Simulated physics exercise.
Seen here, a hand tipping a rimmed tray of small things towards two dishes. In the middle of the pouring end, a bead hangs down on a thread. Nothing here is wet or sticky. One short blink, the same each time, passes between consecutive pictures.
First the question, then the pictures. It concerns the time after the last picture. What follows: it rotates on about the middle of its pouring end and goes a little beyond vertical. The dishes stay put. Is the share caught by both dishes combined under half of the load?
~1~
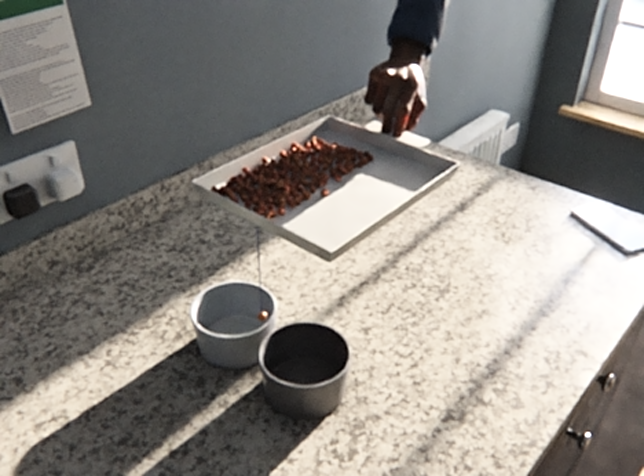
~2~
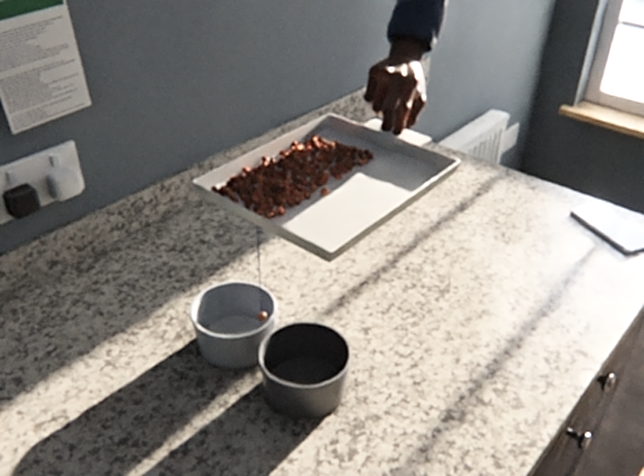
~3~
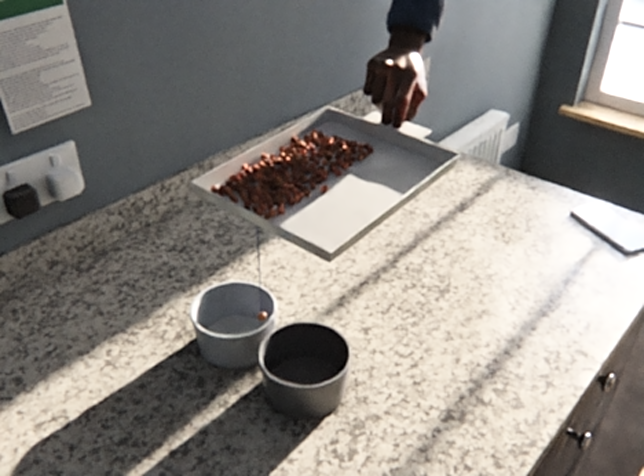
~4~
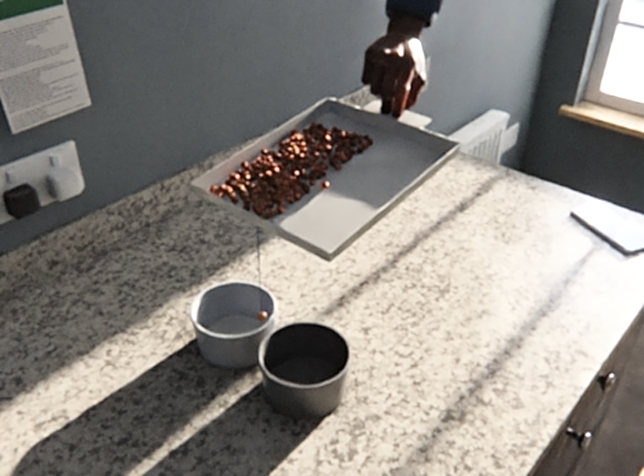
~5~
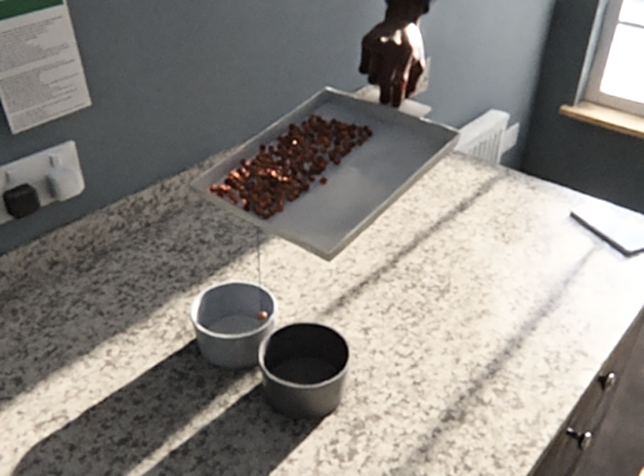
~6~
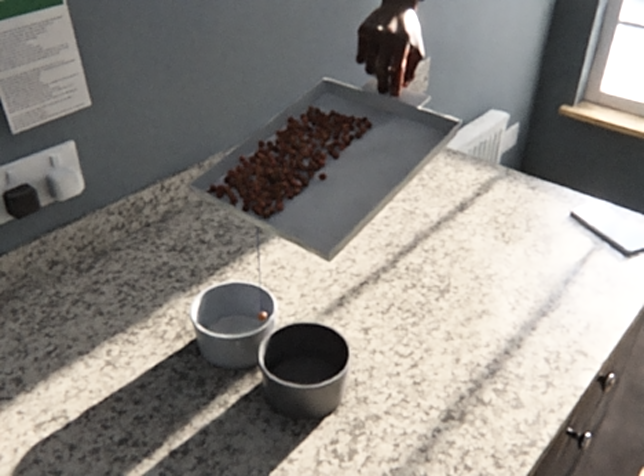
Yes, it is below half.
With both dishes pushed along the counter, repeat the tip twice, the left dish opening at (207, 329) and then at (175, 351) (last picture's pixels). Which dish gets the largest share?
Well, first the dish at left, then the dish at left.
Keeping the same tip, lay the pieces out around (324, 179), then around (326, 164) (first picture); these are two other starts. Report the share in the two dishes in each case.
It would be roughly 30 per cent for the first and roughly 20 per cent for the second.
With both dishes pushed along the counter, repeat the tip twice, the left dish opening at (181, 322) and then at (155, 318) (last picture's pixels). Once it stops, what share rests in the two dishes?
About 90 per cent, then about 80 per cent.
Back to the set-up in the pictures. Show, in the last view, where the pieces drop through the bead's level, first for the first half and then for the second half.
(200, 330), then (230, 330).
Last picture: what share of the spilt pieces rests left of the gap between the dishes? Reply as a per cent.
Roughly 90 in a hundred.
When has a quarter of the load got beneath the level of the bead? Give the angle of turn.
I'd say it is tilted about 105°.
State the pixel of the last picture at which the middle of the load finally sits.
At about (201, 391).
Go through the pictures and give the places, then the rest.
Corners of the pouring end at (197, 181) and (330, 248), level; middle of the load at (295, 175), clay pellets; left dish at (204, 344); right dish at (274, 393); bead on its thread at (262, 317), in the first frame.
Corners of the pouring end at (197, 181) and (330, 248), level; middle of the load at (295, 174), in the second frame.
Corners of the pouring end at (197, 182) and (330, 248), tipped barely, level across its low end; middle of the load at (294, 171), in the third frame.
Corners of the pouring end at (196, 182) and (329, 249), tipped a little, level across its low end; middle of the load at (294, 167), in the fourth frame.
Corners of the pouring end at (195, 183) and (328, 249), tipped a little, level across its low end; middle of the load at (293, 162), in the fifth frame.
Corners of the pouring end at (195, 184) and (327, 250), tipped a little, level across its low end; middle of the load at (292, 158); left dish at (204, 344); right dish at (274, 393), in the sixth frame.
Soon after the last picture, tray tipped steeply; all on the tray.
A little later, tray tipped right over; nearly all on the tray; a stray few in the right dish.
Later still, tray tipped past a quarter turn; a small part in the right dish; a small part in the left dish; most outside both.
At rest, tray tipped past a quarter turn; a small part in the right dish; a small part in the left dish; most outside both.
